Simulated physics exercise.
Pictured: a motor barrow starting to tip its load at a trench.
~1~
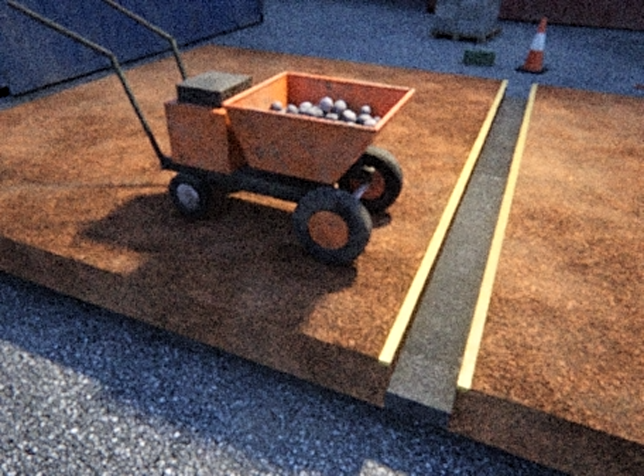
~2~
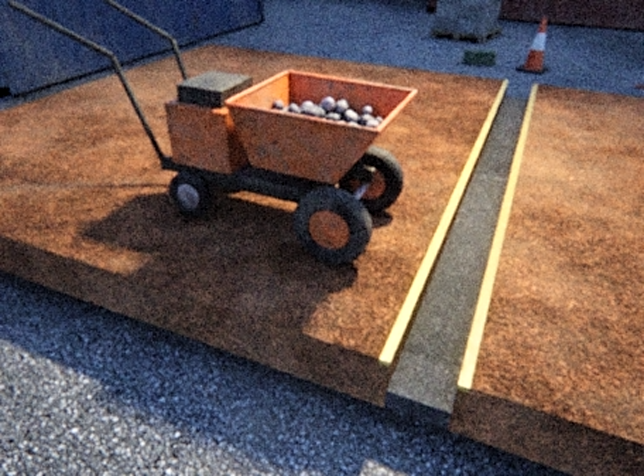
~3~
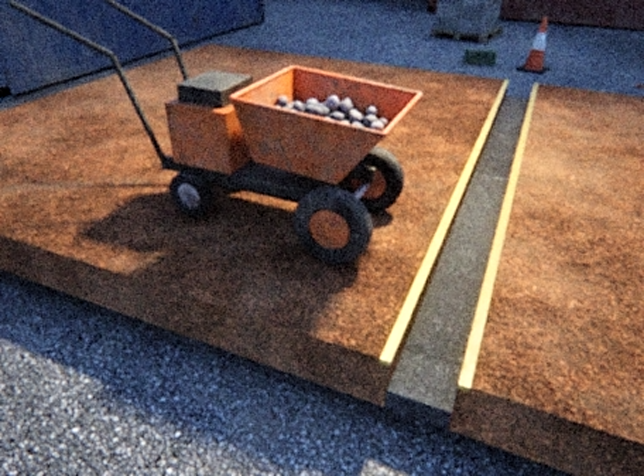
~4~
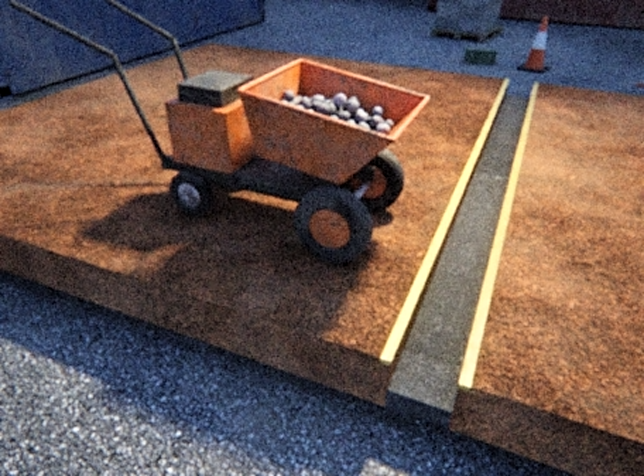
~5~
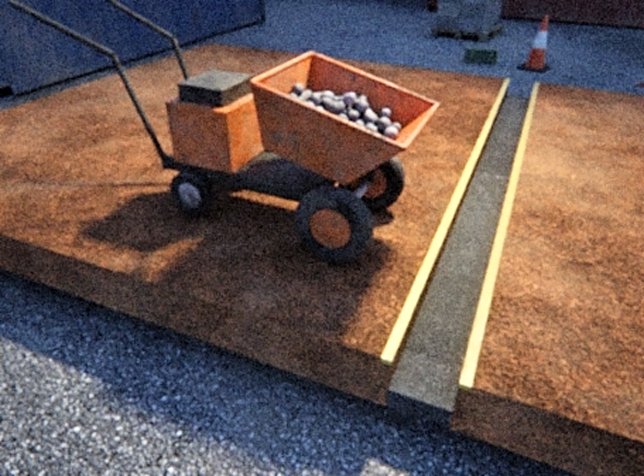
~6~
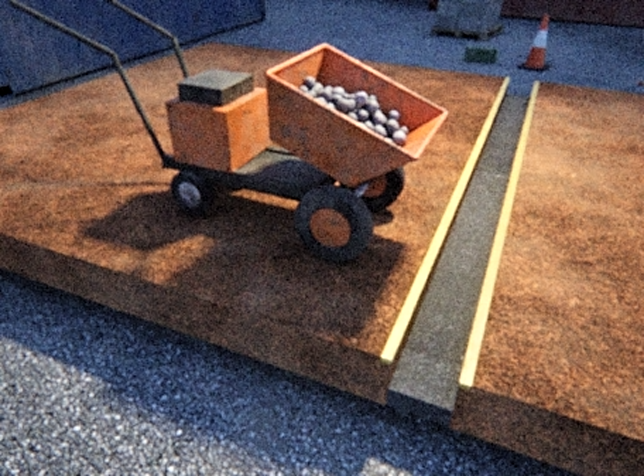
The orange skip of a motor barrow, loaded with round cobbles, tilted slowly forward to the right, its back rising while the wheels stayed still beside a narrow, yellow-edged trench.
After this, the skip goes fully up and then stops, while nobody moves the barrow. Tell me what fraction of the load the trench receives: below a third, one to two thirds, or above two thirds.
Higher than two thirds.
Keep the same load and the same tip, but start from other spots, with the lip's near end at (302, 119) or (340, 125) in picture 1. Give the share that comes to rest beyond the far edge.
About 0 percent the first time, about 0 percent the second.
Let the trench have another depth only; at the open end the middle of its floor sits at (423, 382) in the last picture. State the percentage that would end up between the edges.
Something close to 60 per cent.
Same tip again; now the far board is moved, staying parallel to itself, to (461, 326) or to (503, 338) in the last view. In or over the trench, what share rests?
In order, some 50 and some 100 percent.
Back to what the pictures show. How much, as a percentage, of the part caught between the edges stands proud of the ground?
Estimate: Near 20 in a hundred.
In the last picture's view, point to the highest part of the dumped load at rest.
Around (473, 249).
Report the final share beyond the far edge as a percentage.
15 %.
Soon, skip tipped steeply; all in the skip.
A while on, skip tipped right over; nearly all in the skip; a stray few in or heaped over the trench.
Towards the end, skip tipped right over; about half in the skip; about half in or heaped over the trench; a small part beyond it.
Finally, skip tipped right over; most in or heaped over the trench; a small part beyond it.
